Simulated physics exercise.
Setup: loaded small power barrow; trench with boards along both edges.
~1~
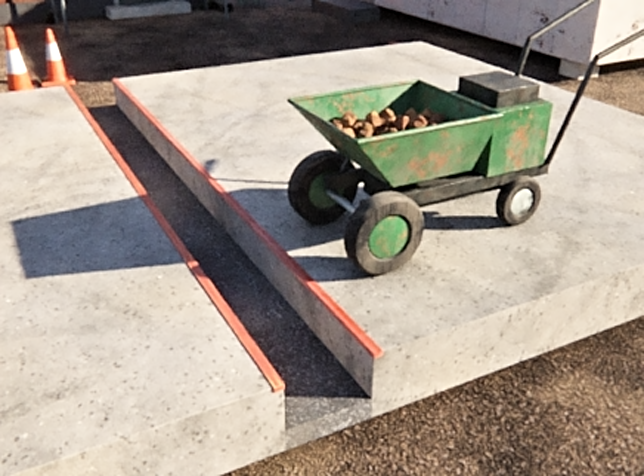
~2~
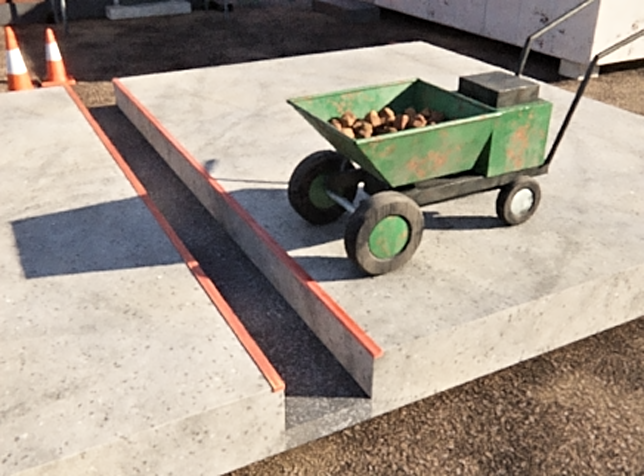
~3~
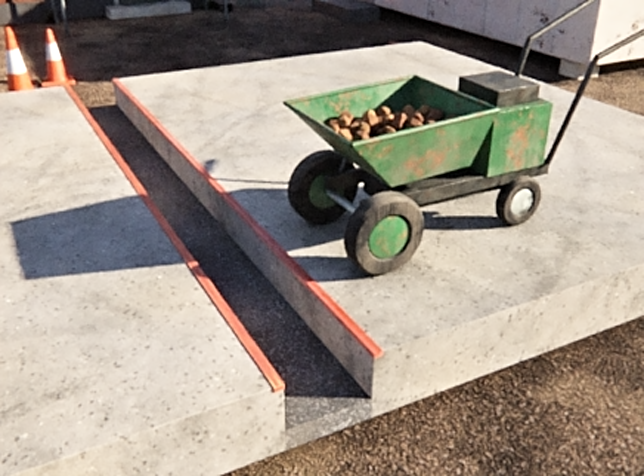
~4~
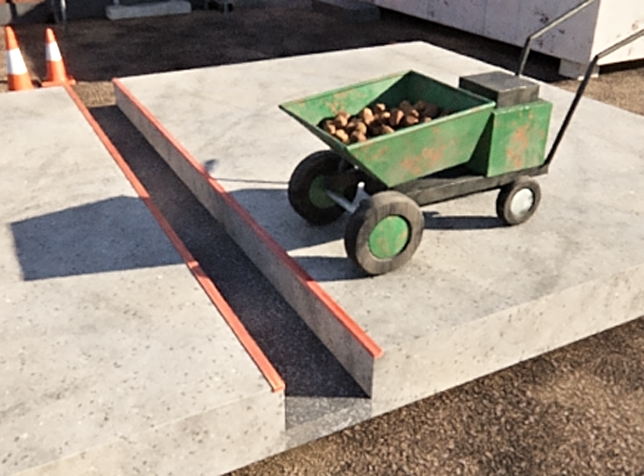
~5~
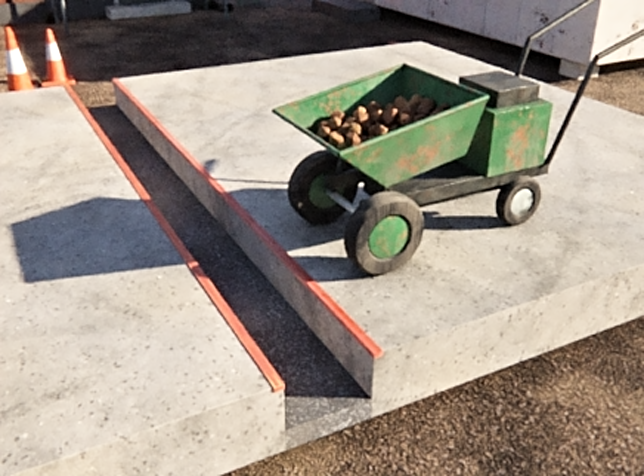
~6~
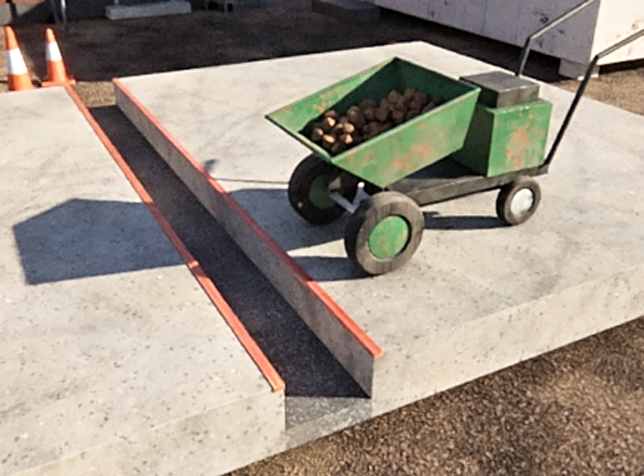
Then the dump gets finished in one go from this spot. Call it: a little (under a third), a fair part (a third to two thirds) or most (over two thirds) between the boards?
Most.
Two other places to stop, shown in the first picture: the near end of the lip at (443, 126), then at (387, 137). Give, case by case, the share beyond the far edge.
That would be roughly 0 in a hundred and then roughly 0 in a hundred.
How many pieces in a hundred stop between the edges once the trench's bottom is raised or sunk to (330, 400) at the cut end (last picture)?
The share would be close to 90 percent.
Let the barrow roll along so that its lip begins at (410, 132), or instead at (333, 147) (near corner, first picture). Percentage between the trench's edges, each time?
About 90 %, then 50 %.
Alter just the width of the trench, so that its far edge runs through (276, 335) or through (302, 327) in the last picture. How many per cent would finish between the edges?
50 % and 0 %, give or take.
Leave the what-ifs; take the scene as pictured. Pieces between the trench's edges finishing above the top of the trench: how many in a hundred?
About 0 in a hundred.
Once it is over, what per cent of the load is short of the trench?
I'd estimate about 0 per cent of the load.
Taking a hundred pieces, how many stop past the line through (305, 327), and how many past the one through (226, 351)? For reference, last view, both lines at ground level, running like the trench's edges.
Close to 80 per cent, then close to 10 per cent.
Just after the last frame, skip tipped steeply; every one in the skip.
A moment on, skip tipped right over; almost all in the skip; about a tenth in or heaped over the trench.
Further on, skip tipped right over; about a tenth in the skip; the larger part in or heaped over the trench; about a tenth beyond it.
When it is over, skip tipped right over; the larger part in or heaped over the trench; about a tenth beyond it.
